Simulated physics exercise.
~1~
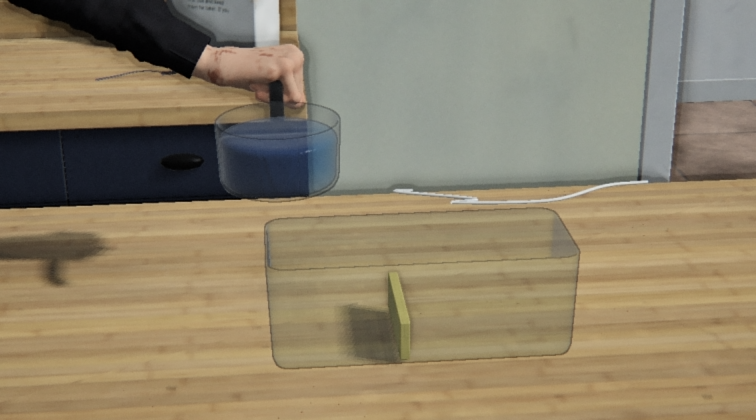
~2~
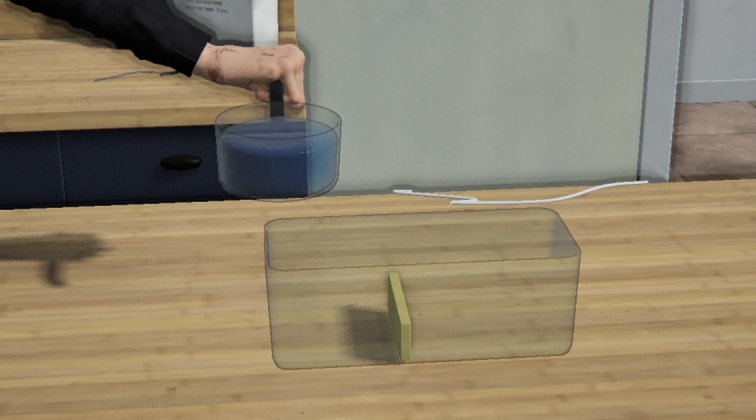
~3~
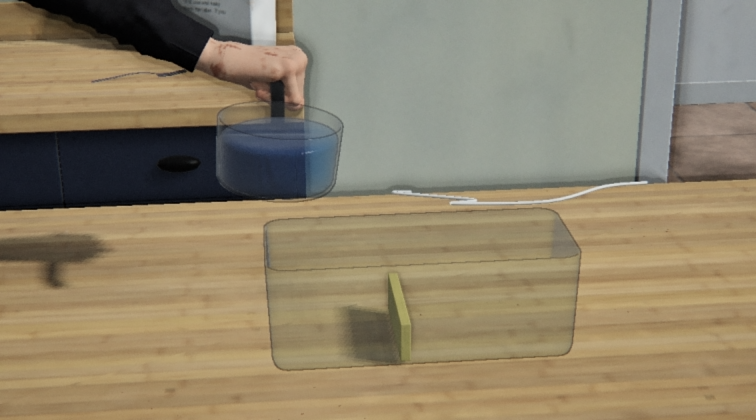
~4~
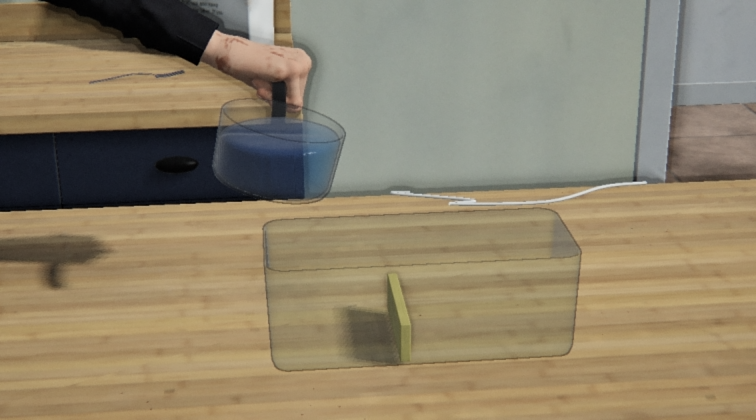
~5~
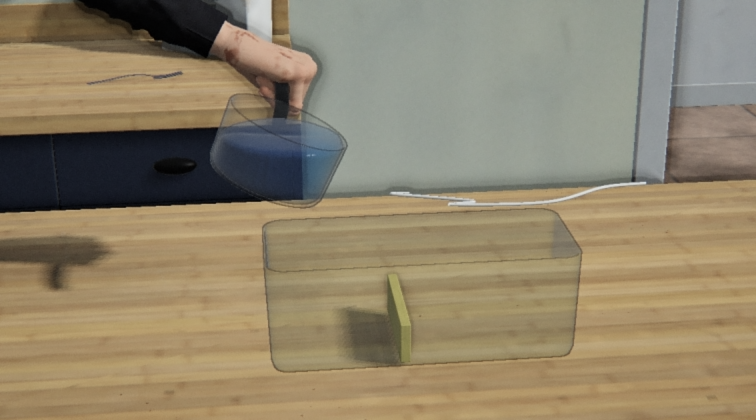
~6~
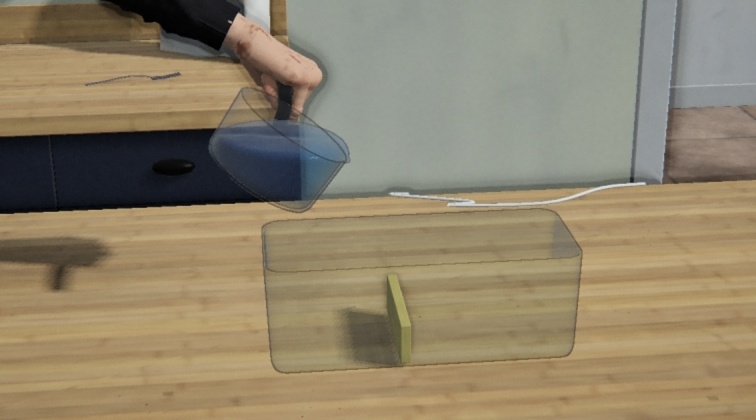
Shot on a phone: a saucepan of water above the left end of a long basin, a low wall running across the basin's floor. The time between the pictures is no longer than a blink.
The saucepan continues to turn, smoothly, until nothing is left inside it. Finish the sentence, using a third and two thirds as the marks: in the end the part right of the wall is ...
Less than a third of the whole.
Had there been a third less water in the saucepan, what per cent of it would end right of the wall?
Some 5 parts in a hundred.
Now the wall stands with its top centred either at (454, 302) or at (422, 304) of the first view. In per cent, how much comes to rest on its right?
About 20 per cent on the first try, and 15 per cent on the second.
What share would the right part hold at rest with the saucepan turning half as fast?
It works out near 45 %.
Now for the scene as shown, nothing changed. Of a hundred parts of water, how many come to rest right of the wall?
Share approx. 25 per cent.
A moment on, the saucepan is tipped on its side and 26 per cent is still to pour, 27 is left of the wall and 11 right of it.
Next, the saucepan is tipped right over and 6 per cent is still to pour, 70 is left of the wall and 20 right of it.
Then the saucepan is tipped right over and 1 per cent is still to pour, 73 is left of the wall and 22 right of it.
Later the saucepan is tipped right over and 0 per cent is still to pour, 74 is left of the wall and 24 right of it.
At rest 74 per cent lies left of the wall, 24 right of it and 1 outside.
